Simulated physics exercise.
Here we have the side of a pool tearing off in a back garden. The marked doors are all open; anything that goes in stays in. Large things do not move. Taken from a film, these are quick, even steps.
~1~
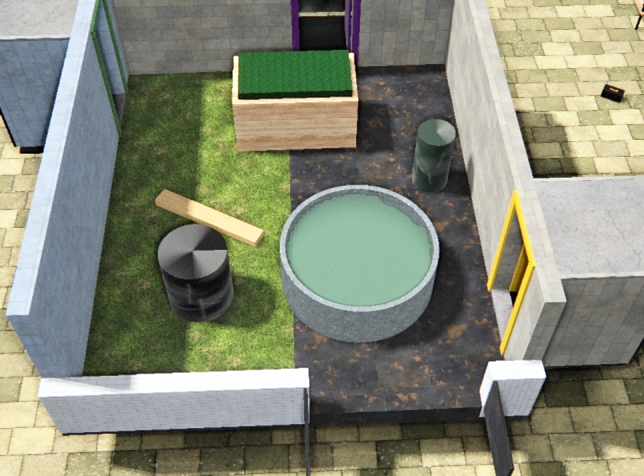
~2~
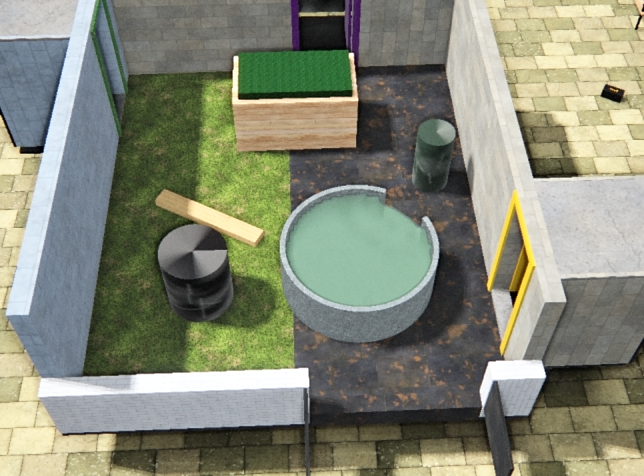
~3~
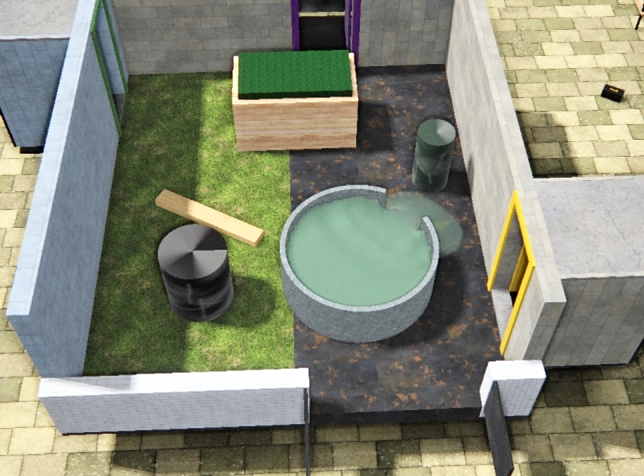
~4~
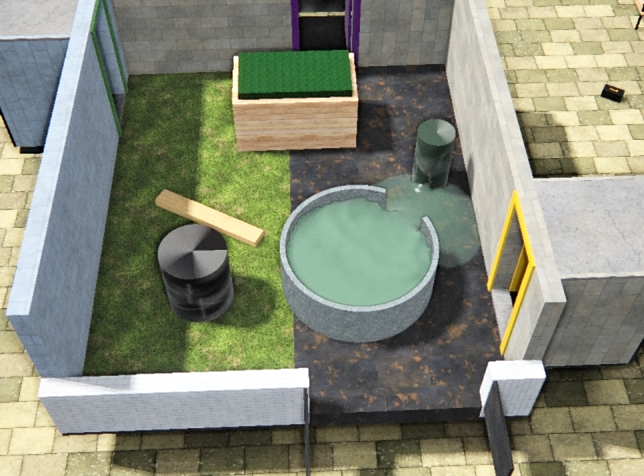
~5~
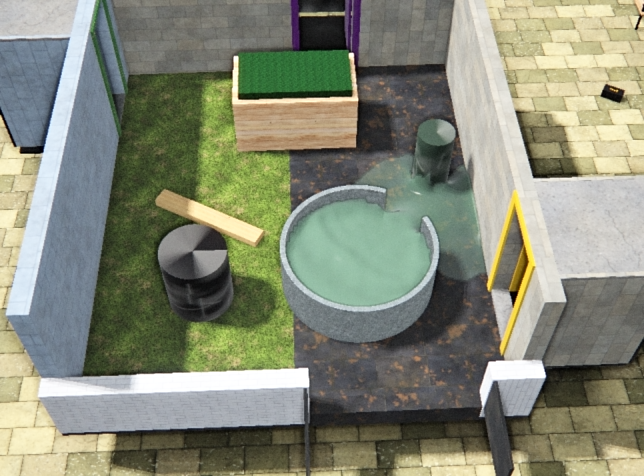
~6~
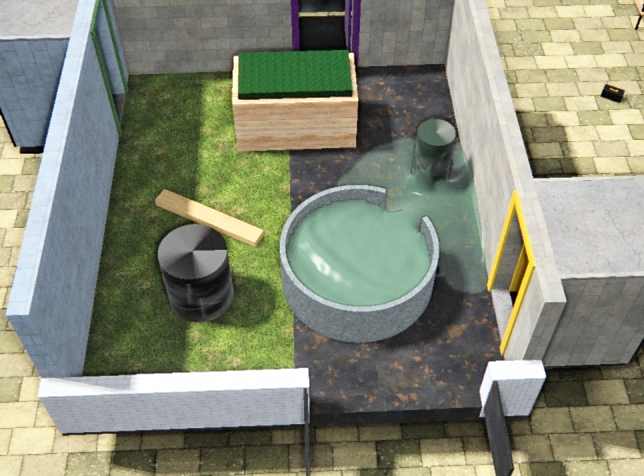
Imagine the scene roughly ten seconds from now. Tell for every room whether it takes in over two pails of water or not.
The green door takes in over two pails, the yellow door does not, the purple door takes in over two pails.
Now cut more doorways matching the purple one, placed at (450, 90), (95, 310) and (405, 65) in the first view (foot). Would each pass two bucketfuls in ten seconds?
The three come out over, short and over.
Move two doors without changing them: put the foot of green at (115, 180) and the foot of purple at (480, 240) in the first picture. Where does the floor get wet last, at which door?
Last: The one in green.
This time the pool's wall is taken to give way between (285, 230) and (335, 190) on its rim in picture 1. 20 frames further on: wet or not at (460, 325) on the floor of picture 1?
That spot ends up spared.
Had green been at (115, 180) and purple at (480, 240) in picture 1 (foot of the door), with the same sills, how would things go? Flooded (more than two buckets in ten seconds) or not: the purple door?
Well, the purple door crosses the line.
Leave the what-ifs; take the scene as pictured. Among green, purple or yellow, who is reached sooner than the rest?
Answer: The yellow one.
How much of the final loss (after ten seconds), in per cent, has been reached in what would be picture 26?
Note - share reached: 20 %.
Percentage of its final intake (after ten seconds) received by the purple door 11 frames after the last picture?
My estimate: Close to 0 per cent.
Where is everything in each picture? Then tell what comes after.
In the first picture, the pool at (359, 248) is whole and still.
In the second picture, the front is at a hidden place, out from the gap on the pool's far side.
In the third picture, the front is at (452, 222), out from the gap on the pool's far side.
In the fourth picture, water pours out on the pool's far side and has run to (454, 189).
In the fifth picture, the front is at (465, 168), out from the gap on the pool's far side.
In the sixth picture, the front is at (460, 146), out from the gap on the pool's far side.
A moment on, water covers 20 % of the floor; the green door not reached, the yellow door wet at the sill, nothing in, the purple door not reached.
Next, water covers 30 % of the floor; the green door not reached, the yellow door wet at the sill, nothing in, the purple door wet at the sill, nothing in.
Then, water covers 45 % of the floor; the green door not reached, the yellow door wet at the sill, nothing in, the purple door over two buckets in.
Later, water covers 65 % of the floor; the green door wet at the sill, nothing in, the yellow door wet at the sill, nothing in, the purple door over two buckets in.
In the end, water covers 80 % of the floor; the green door over two buckets in, the yellow door wet at the sill, nothing in, the purple door over two buckets in.
